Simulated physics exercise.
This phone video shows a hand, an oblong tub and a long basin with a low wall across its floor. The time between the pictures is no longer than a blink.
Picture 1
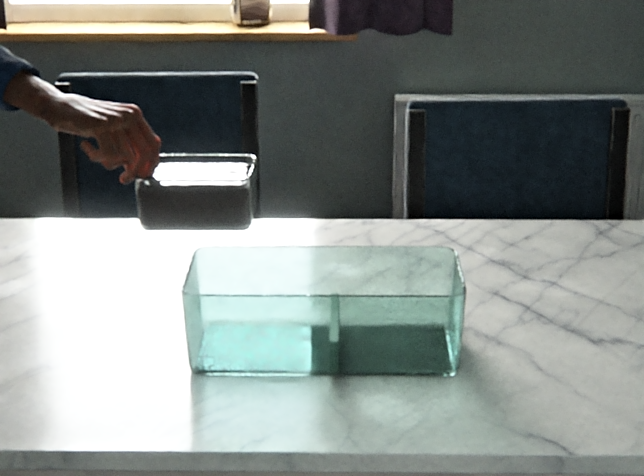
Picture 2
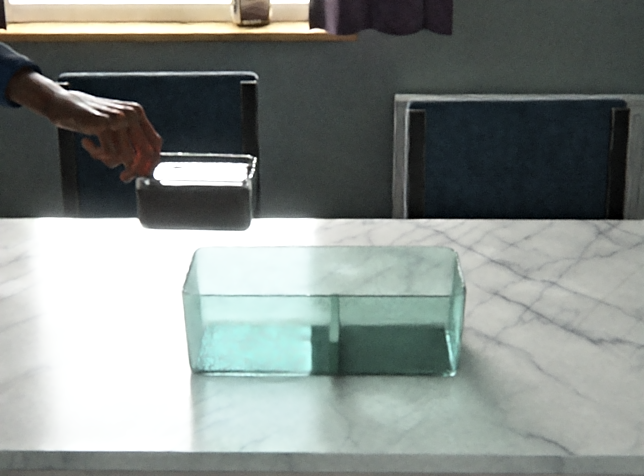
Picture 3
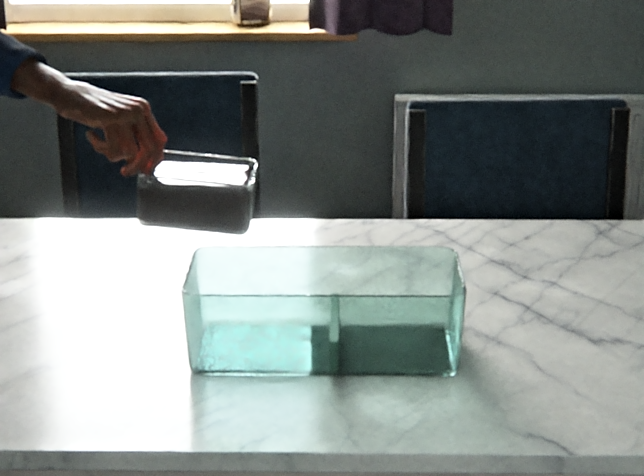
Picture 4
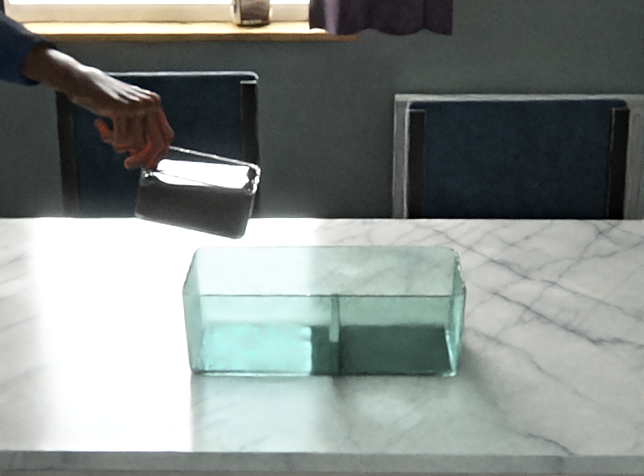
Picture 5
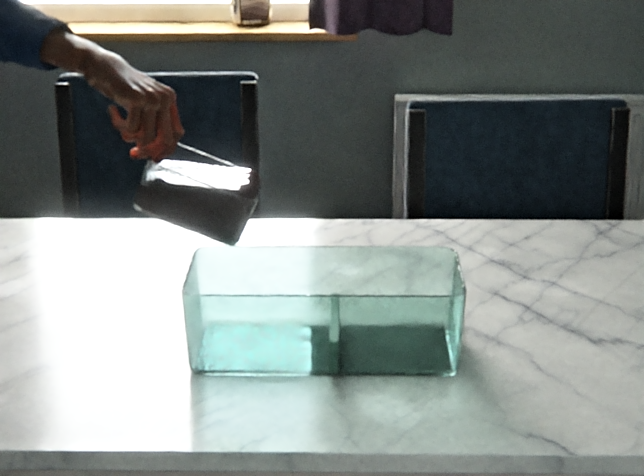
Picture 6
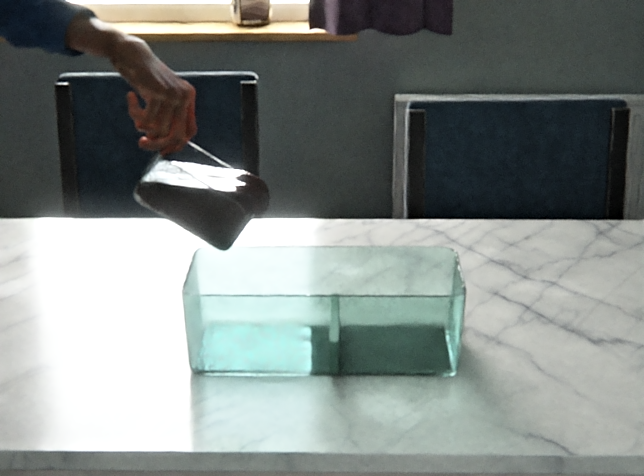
Over a marble table by a window, a hand held a small dark tub above a long greenish glass basin with a low wall inside, then steadily tilted the tub down to the right.
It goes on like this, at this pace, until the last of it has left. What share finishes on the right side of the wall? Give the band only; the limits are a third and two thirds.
Less than a third.
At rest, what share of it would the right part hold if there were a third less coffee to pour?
I'd put it at some 5 %.
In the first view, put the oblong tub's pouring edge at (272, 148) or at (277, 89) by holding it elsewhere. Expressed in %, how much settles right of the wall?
The first start yields 30 per cent, the second 60 per cent.
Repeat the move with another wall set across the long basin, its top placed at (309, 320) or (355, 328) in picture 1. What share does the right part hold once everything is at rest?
I'd expect near 35 percent the first time and near 25 percent the next.
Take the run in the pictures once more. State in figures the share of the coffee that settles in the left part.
Close to 90 per cent.
A moment on, the oblong tub is tipped on its side and 16 per cent is still to pour, 56 is left of the wall and 0 right of it.
Next, the oblong tub is tipped right over and 3 per cent is still to pour, 91 is left of the wall and 3 right of it.
Then the oblong tub is tipped right over and 0 per cent is still to pour, 91 is left of the wall and 8 right of it.
Later the oblong tub is tipped right over and 0 per cent is still to pour, 91 is left of the wall and 8 right of it.
In the end 91 per cent lies left of the wall, 8 right of it and 1 outside.
